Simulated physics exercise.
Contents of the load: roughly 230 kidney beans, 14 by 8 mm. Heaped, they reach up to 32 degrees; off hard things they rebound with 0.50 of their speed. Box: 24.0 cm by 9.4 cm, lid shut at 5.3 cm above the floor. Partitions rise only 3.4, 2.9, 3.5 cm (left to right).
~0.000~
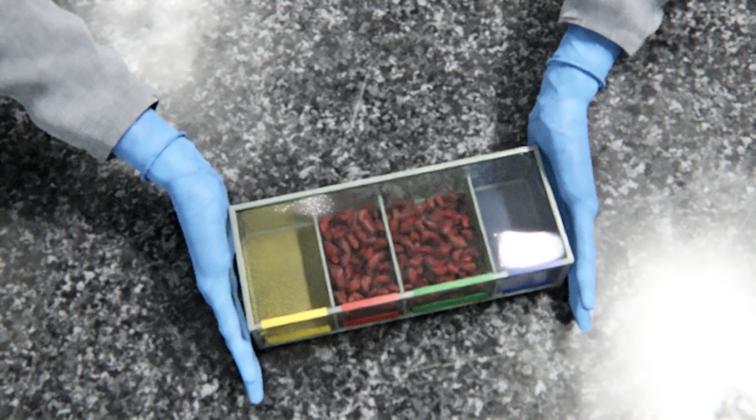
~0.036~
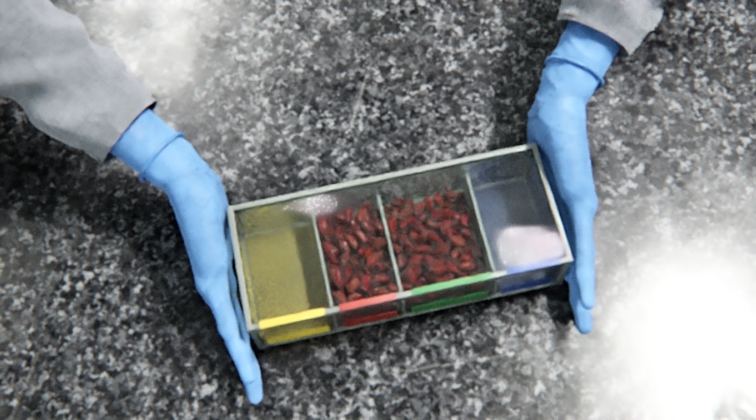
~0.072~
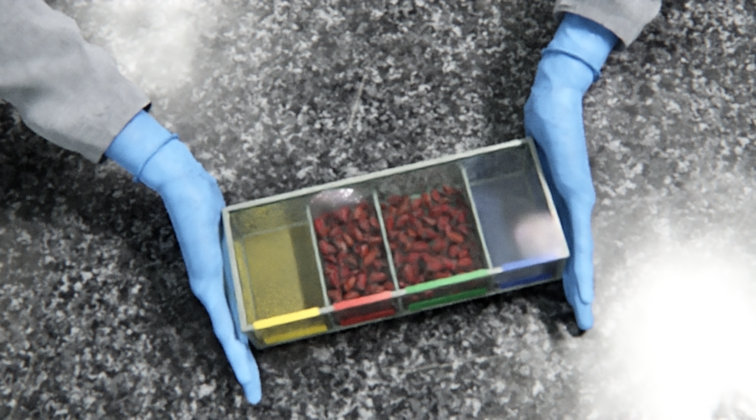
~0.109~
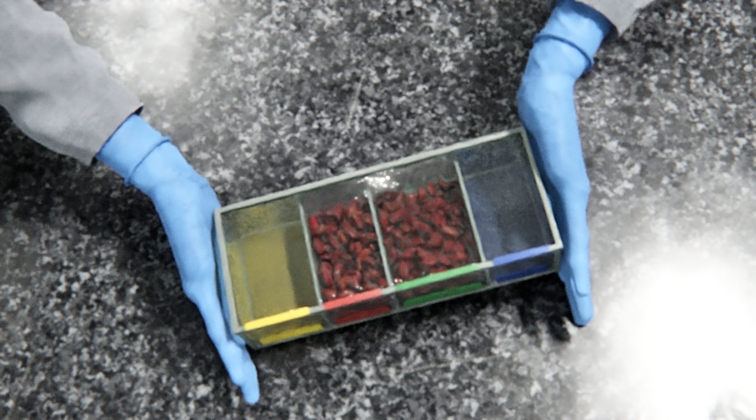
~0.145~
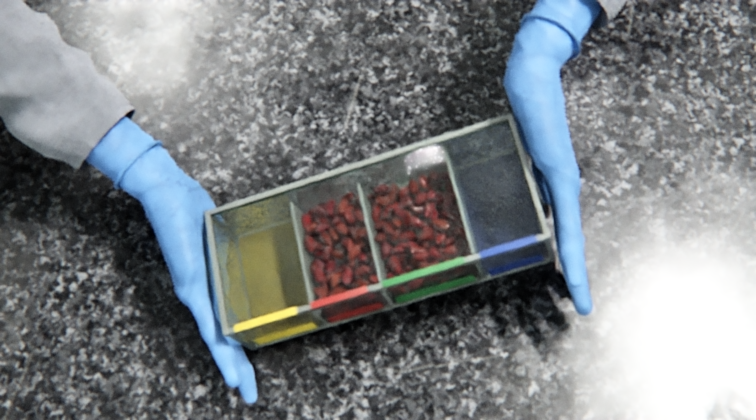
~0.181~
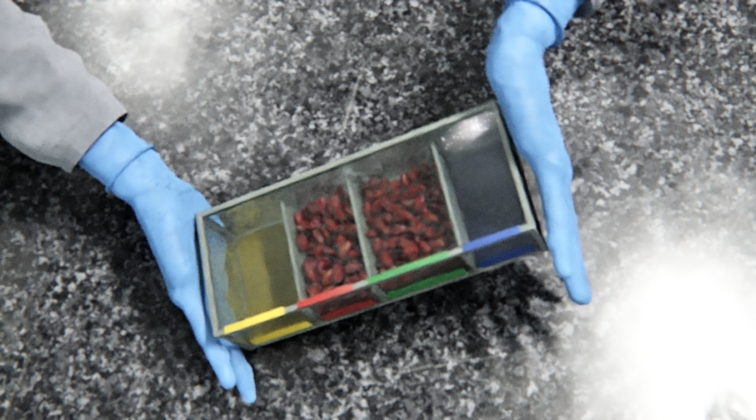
Two blue-gloved hands tilt a clear divided box of red beans, raising its right end.
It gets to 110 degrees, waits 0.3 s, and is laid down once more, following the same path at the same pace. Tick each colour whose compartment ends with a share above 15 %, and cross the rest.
Red compartment: Beats the threshold; blue compartment: Fails to beat the threshold; green compartment: Fails to beat the threshold; yellow compartment: Beats the threshold.
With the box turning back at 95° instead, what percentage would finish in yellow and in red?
Then yellow would end with 65 per cent and red with 30 per cent.
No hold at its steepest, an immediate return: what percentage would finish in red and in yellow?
Red 55; yellow 45.
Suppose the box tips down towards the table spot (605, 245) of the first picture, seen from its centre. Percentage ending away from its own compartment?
My best guess is some 70 per cent.
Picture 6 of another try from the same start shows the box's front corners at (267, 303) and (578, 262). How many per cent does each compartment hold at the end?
Final shares, in per cent - red: 5, blue: 50, green: 45, yellow: 0.
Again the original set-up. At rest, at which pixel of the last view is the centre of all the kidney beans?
Centre at rest, approx.: (327, 266) px.
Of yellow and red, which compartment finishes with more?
More settles in the red compartment.
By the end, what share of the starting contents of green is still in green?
That comes out at about 0 percent.
After 0.94 s, tilt 110 degrees; red 65 %, green 5 %, yellow 30 %.
After 1.44 s, tilt 60 degrees; red 65 %, yellow 35 %.
Then, at 2.01 s, tilt 0 degrees; red 60 %, yellow 40 %.
By 2.4 s all is still; red 60 %, blue 0 %, green 0 %, yellow 40 %.
